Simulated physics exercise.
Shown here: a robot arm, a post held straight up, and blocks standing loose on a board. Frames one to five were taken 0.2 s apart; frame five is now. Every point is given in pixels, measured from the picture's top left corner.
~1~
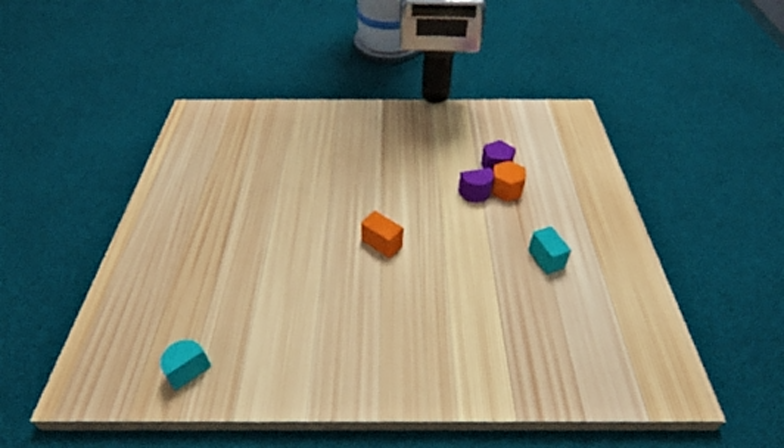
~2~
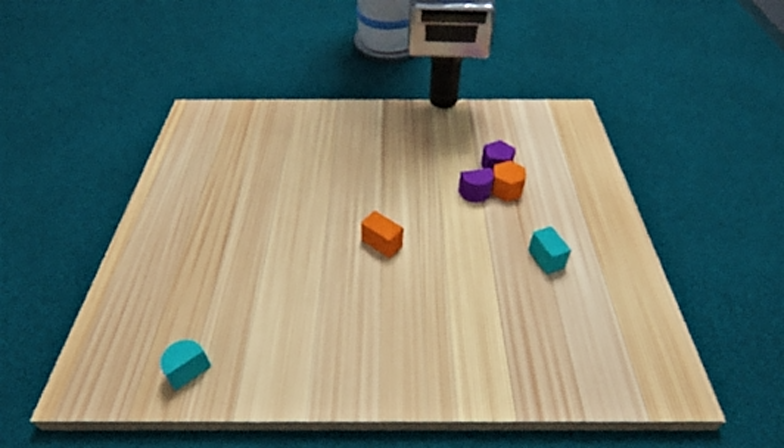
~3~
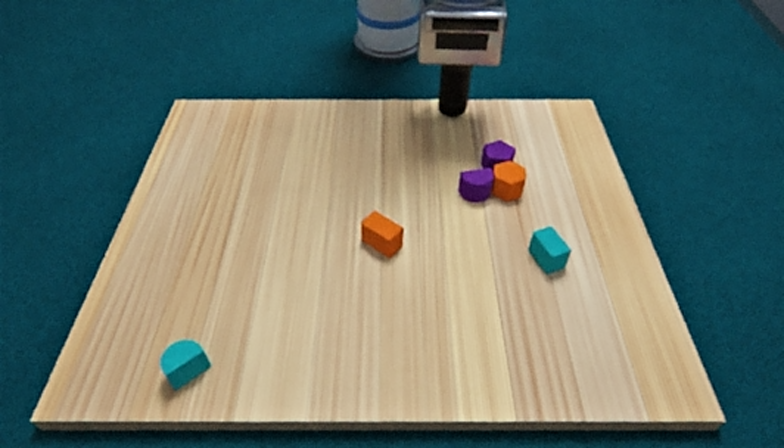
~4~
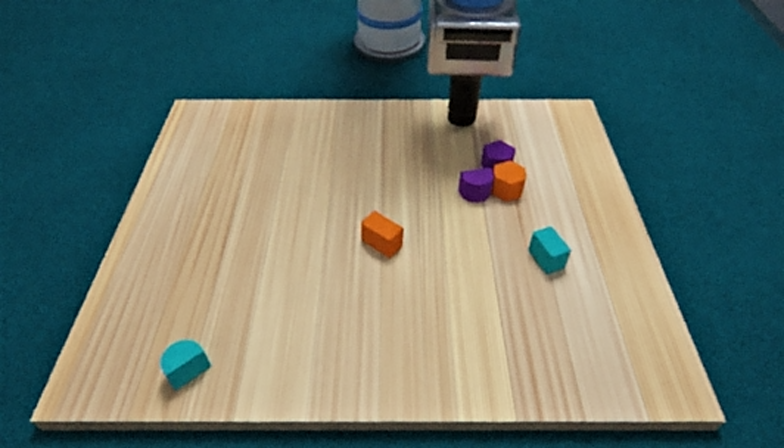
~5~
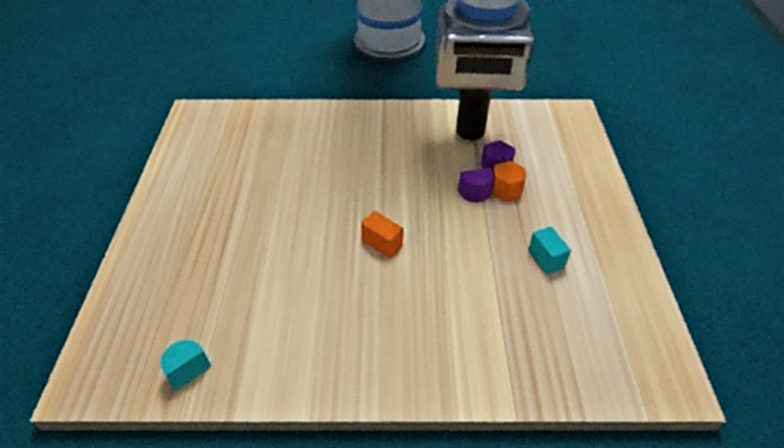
A robot arm holding a dark upright post moved slowly right and toward the viewer over a wooden board, nearing a cluster of two purple blocks and an orange one, while all the blocks stayed still.
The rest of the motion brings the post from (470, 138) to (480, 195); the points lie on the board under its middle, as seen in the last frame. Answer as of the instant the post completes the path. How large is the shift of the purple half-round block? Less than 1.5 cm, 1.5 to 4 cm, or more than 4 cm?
The distance will be 1.5 to 4 cm.
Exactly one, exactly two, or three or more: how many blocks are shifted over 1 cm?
The way I see it, the answer is three or more.
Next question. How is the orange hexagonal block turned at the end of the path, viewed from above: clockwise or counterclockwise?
From above, it turns clockwise.
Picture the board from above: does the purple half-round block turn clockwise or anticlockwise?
My prediction: CW.
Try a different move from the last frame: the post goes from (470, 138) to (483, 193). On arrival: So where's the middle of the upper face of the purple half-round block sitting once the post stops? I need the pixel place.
It comes to (476, 192).
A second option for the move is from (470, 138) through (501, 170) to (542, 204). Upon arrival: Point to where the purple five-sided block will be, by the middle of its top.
My prediction: (556, 211).
What follows on the original path. One third of the way, post at (473, 150); nothing pushed yet.
Two thirds of the way, post at (477, 168); purple five-sided block at (510, 157), turned 60° anticlockwise; orange hexagonal block at (520, 180), turned 25° clockwise.
At the end, post at (481, 188); purple half-round block at (477, 195), turned 40° clockwise; purple five-sided block at (510, 158), turned 65° anticlockwise; orange hexagonal block at (520, 180), turned 25° clockwise.
